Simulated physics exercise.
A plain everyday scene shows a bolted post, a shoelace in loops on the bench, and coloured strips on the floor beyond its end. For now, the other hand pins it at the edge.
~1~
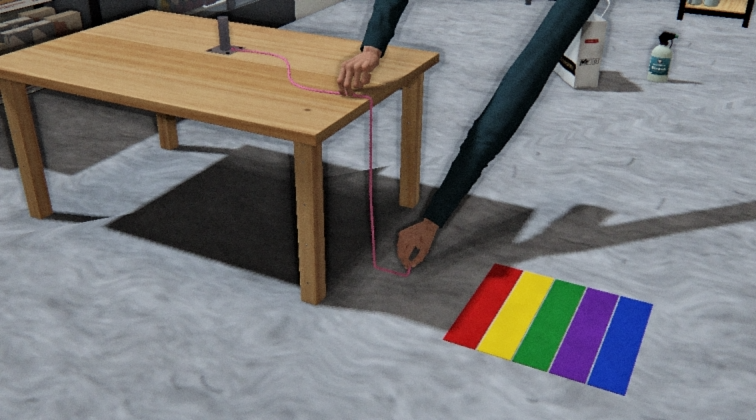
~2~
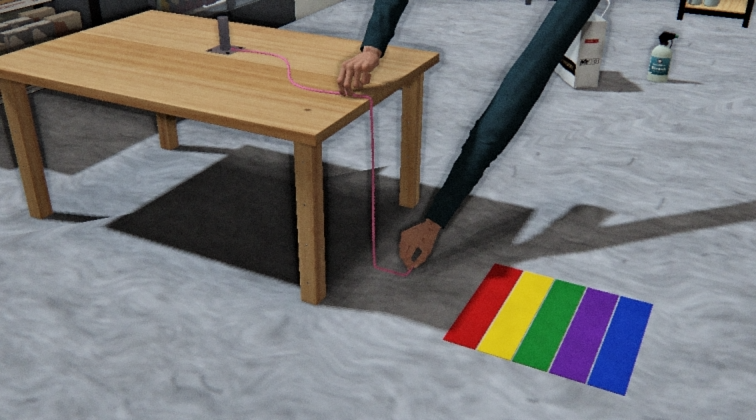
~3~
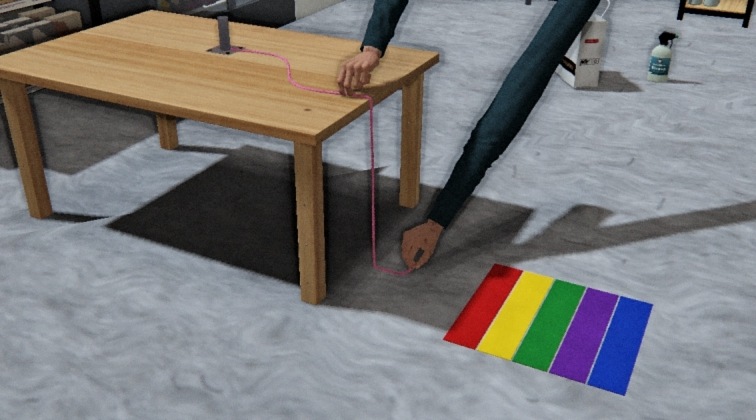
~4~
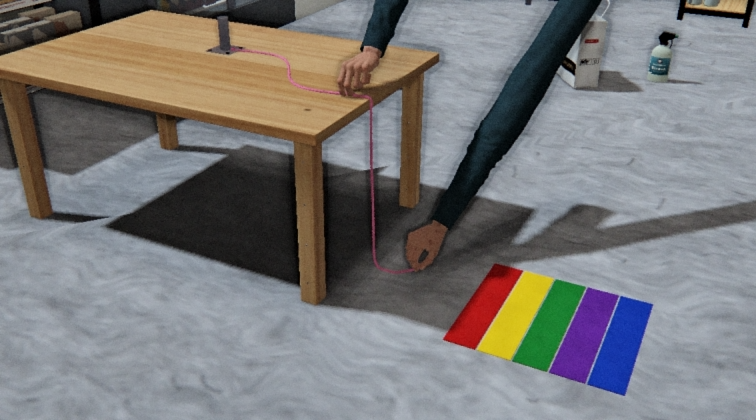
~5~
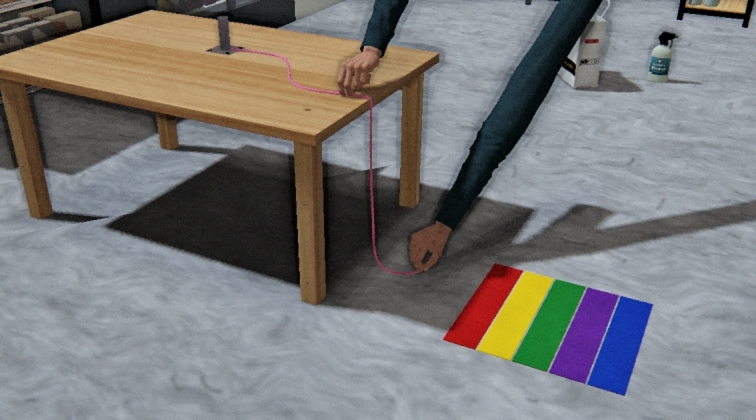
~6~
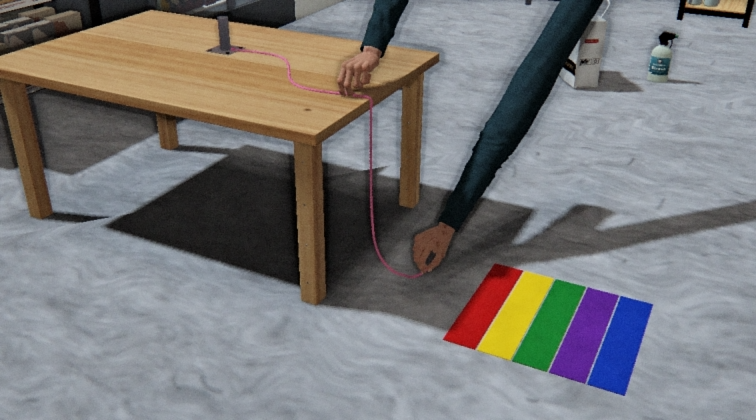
The footage shows one hand pinning a pink shoelace at the edge of a wooden table while the other, holding its hanging end near the floor, moves slightly right, toward five coloured strips.
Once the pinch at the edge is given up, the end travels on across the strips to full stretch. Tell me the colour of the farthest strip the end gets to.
The farthest it gets is green.
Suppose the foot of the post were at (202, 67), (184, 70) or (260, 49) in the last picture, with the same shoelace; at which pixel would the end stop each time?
Approximate pixels in order: (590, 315), (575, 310), (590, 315).
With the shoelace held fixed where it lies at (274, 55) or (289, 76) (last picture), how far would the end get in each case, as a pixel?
In order, the pixels are (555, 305) and (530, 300).
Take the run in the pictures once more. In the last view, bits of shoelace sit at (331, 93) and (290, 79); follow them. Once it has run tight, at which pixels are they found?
First point (362, 93), second point (317, 78).
Soon after, end near (499, 290); over red.
Then, end near (534, 299); over yellow.
At full stretch, end near (554, 305); over green. Over green.
